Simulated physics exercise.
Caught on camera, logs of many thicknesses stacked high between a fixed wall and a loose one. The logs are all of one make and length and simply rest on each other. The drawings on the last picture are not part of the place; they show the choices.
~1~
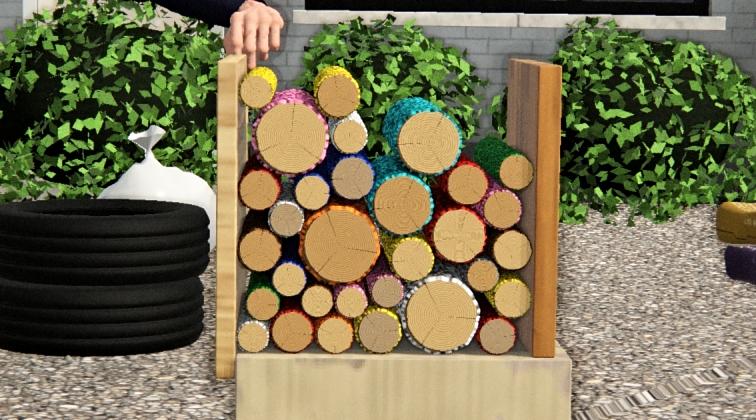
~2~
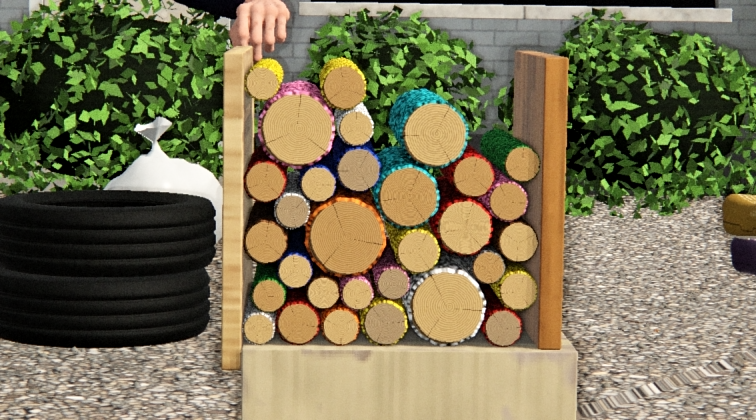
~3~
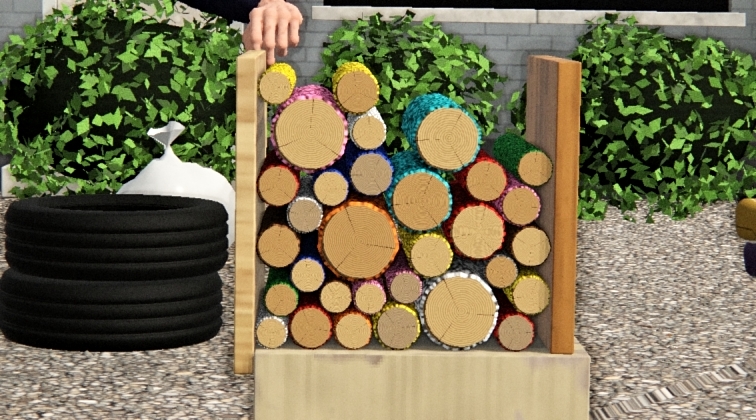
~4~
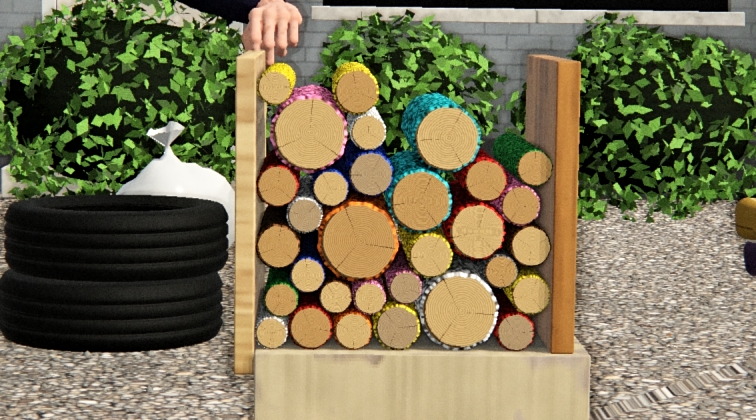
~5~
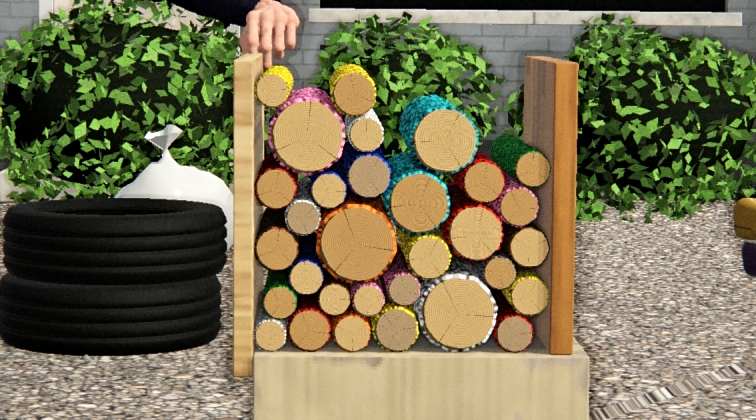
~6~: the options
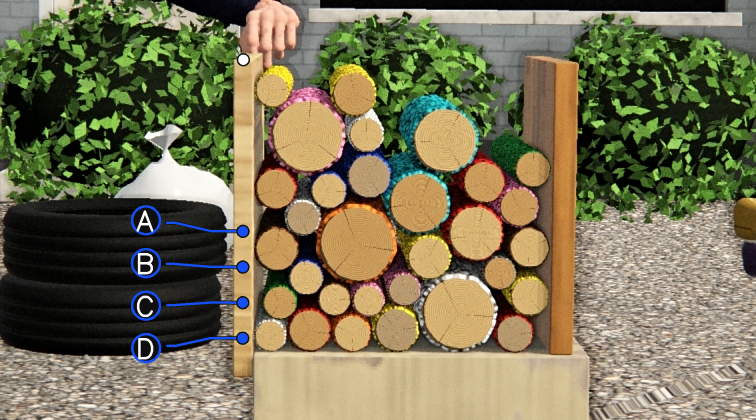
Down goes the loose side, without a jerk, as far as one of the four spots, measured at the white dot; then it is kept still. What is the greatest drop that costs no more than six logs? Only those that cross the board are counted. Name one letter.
The answer is mark B.
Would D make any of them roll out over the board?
Yes.
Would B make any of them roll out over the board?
Yes, at B.
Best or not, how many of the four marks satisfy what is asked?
Two of the four.
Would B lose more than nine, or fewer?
It loses fewer than nine.
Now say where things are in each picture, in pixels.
The first picture shows a log (467, 185); a log (337, 96); side board (233, 203).
The second picture shows side board (239, 194); a log (259, 329).
The third picture shows a log (515, 333); a log (358, 242).
The fourth picture shows a log (430, 256); a log (531, 247).
The fifth picture shows a log (483, 182); a log (353, 94); side board (250, 201).
On the marked copy, A at (243, 231); B at (243, 267); C at (243, 302); D at (243, 339); the white dot at (243, 60).
Taking B. A third of the way, top of the board (253, 148).
Two thirds of the way, top of the board (253, 246).
When it is over, top of the board (253, 266), three out over the board.
As for the rest, A two out over the board; C seven out over the board; D more than six out over the board.
